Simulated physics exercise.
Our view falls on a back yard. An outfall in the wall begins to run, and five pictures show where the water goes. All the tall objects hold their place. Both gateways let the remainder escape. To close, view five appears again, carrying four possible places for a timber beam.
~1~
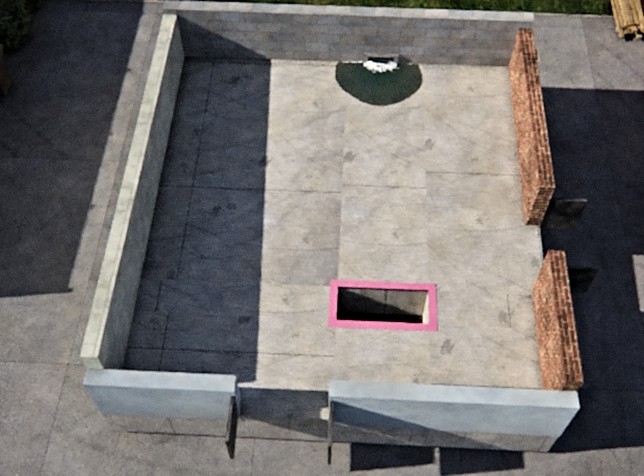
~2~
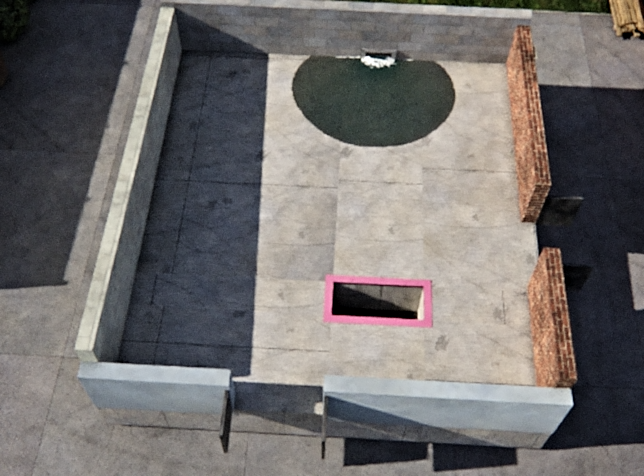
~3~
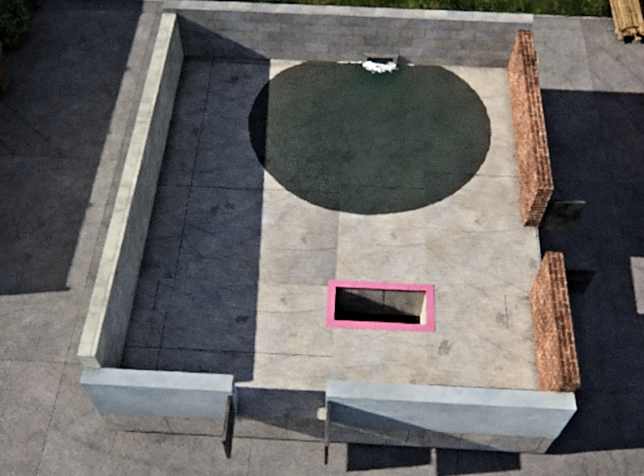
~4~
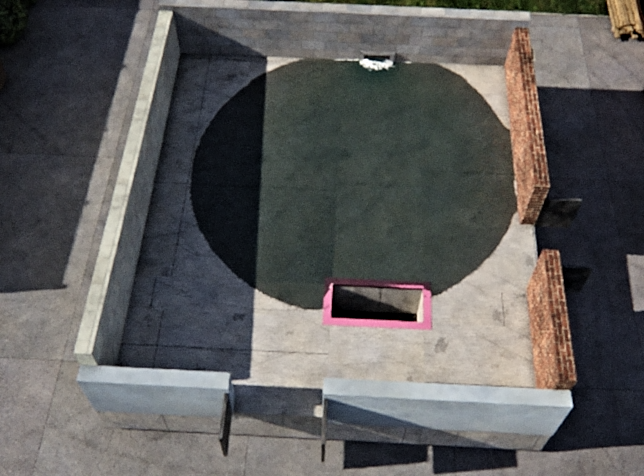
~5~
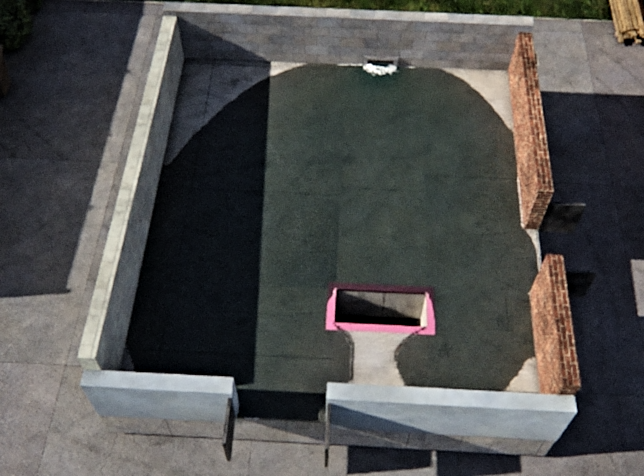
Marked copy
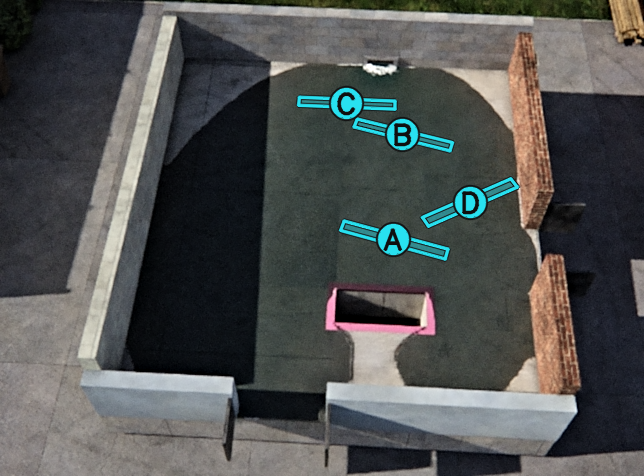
At first, a small dark patch of water lies below an outlet at the top wall of a paved, walled yard. It spreads outward in a widening round pool, reaching the pink-rimmed opening, then covers most of the floor, leaving a pale dry strip below the opening.
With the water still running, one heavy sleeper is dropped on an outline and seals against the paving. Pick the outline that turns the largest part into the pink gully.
I would pick spot D.
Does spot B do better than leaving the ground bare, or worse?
It is worse.
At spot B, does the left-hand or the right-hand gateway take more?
The left one.
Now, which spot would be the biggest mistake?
Here it is spot A.
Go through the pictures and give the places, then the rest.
In the first frame, outfall at (381, 59); pink gully at (383, 305); open gate at (285, 402); open gate at (529, 256); 3 % of the ground under water, visible out to (398, 99); pink gully still dry.
In the second frame, 12 % of the ground under water, visible out to (398, 143); pink gully still dry.
In the third frame, 28 % of the ground under water, visible out to (347, 208); pink gully still dry.
In the fourth frame, 53 % of the ground under water, visible out to (264, 289); pink gully taking water.
In the fifth frame, 81 % of the ground under water, visible out to (128, 336); pink gully taking water.
In cyan, A from (342, 225) to (446, 254); B from (355, 122) to (451, 146); C from (299, 101) to (394, 105); D from (425, 221) to (514, 182).
With A, about 7 % of the stream goes into the pink gully, about 92 % out by the gates.
With B, about 18 % of the stream goes into the pink gully, about 82 % out by the gates.
With C, about 20 % of the stream goes into the pink gully, about 80 % out by the gates.
With D, about 33 % of the stream goes into the pink gully, about 66 % out by the gates.
